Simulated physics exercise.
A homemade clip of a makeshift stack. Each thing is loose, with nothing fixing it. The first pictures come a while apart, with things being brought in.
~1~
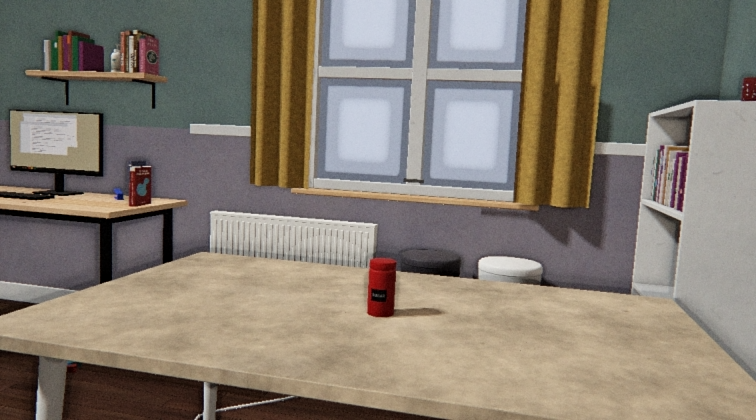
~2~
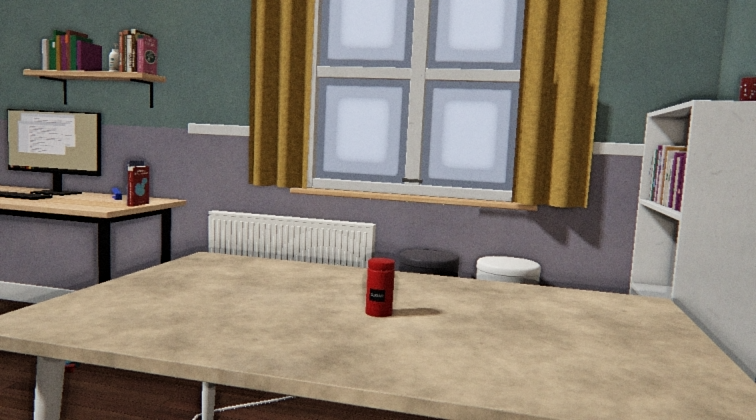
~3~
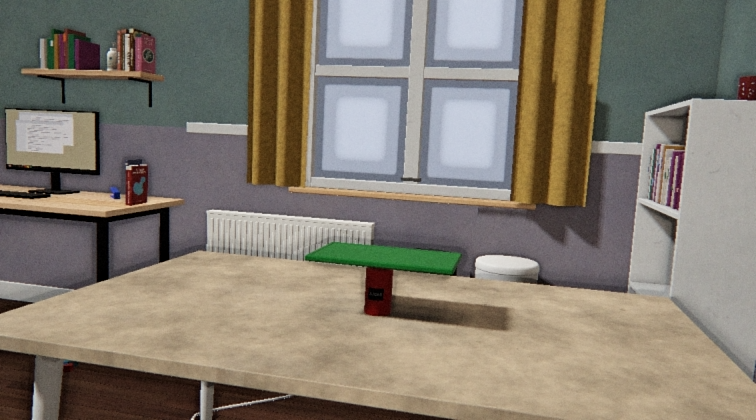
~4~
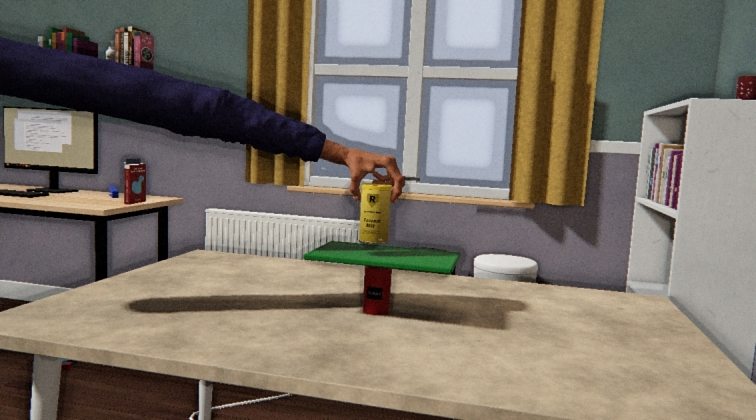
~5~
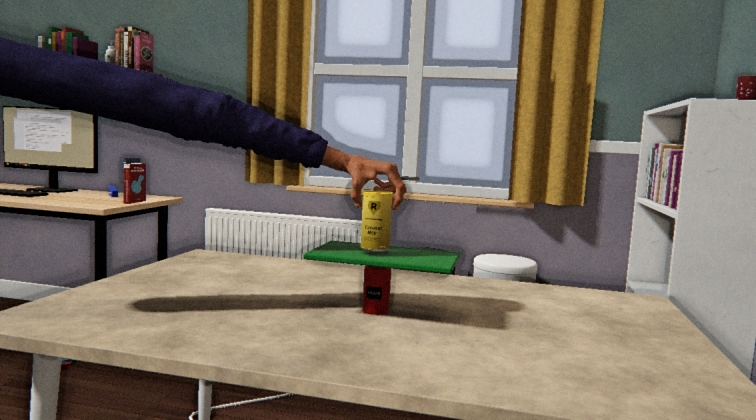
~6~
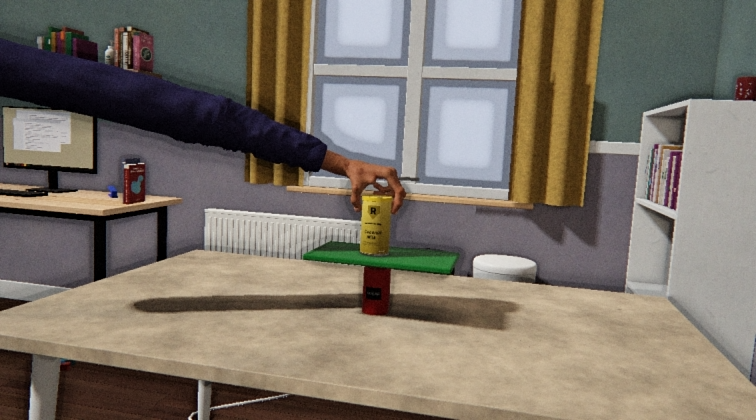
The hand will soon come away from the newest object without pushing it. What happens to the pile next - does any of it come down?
Watch - it survives it nicely.
Then, 0.20 s after the last picture, nothing has stirred.
Then, 0.50 s after the last picture, yellow tin resting near (376, 225).
At rest, all 3 in place. Seen from the same camera at the end, yellow tin near (376, 225). The stack keeps its balance.
